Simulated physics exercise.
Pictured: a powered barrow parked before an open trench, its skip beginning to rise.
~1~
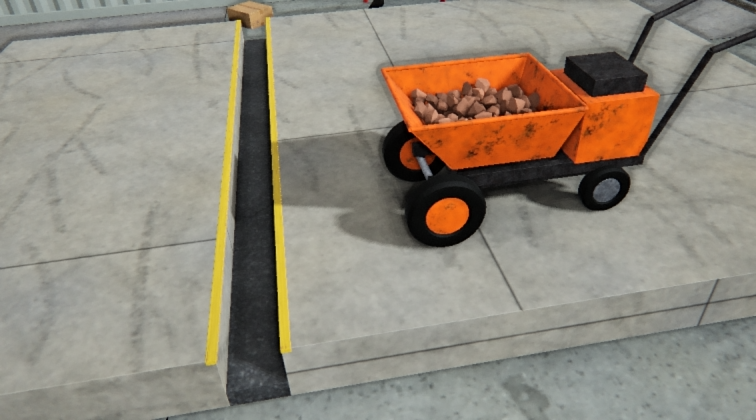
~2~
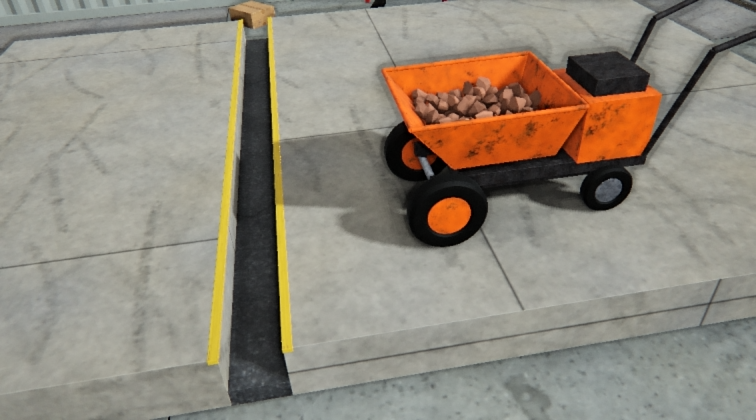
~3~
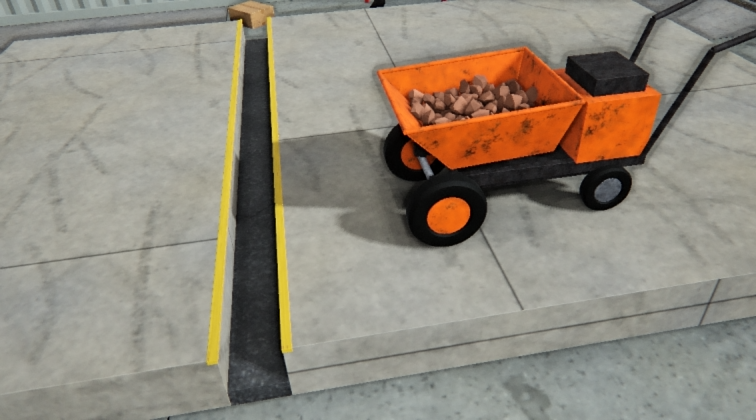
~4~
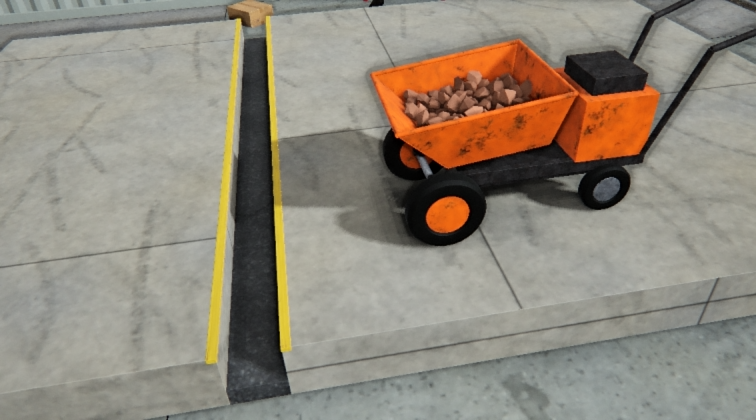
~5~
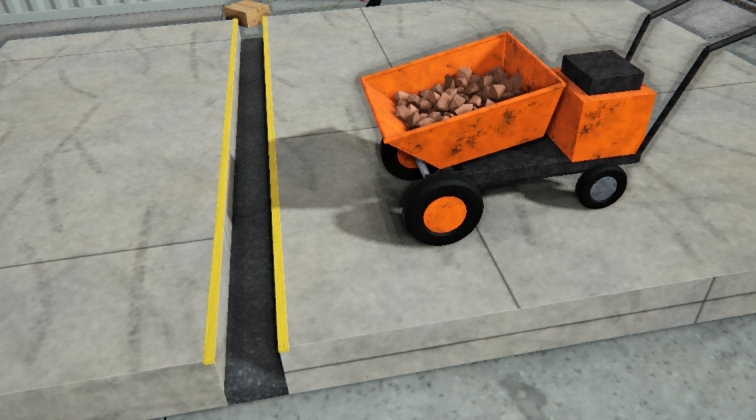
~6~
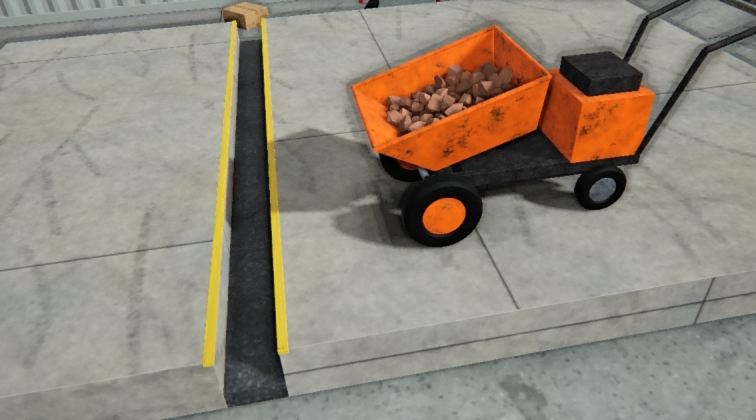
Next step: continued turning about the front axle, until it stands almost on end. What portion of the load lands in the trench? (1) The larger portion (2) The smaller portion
Option 2: The smaller portion.
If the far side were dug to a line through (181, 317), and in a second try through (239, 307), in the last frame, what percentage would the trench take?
Estimated share: Try 1 approx. 20 in a hundred, try 2 approx. 20 in a hundred.
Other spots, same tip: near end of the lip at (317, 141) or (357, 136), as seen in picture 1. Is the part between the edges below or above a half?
First: The bulk of it. Second: The bulk of it.
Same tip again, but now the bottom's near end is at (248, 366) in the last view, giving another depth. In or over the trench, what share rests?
I'd guess about 20 %.
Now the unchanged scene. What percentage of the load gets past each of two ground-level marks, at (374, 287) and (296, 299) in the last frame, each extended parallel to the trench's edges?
Close to 70 and 30 per cent respectively.
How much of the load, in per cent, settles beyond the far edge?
My estimate is around 0 percent.
Soon, skip tipped steeply; all in the skip.
A while on, skip tipped right over; most in the skip; a small part short of the trench; a stray few in or heaped over the trench; a stray few falling.
Towards the end, skip tipped right over; about a quarter in the skip; about half short of the trench; about a quarter in or heaped over the trench.
Finally, skip tipped right over; about a quarter in the skip; about half short of the trench; about a quarter in or heaped over the trench; none beyond it.
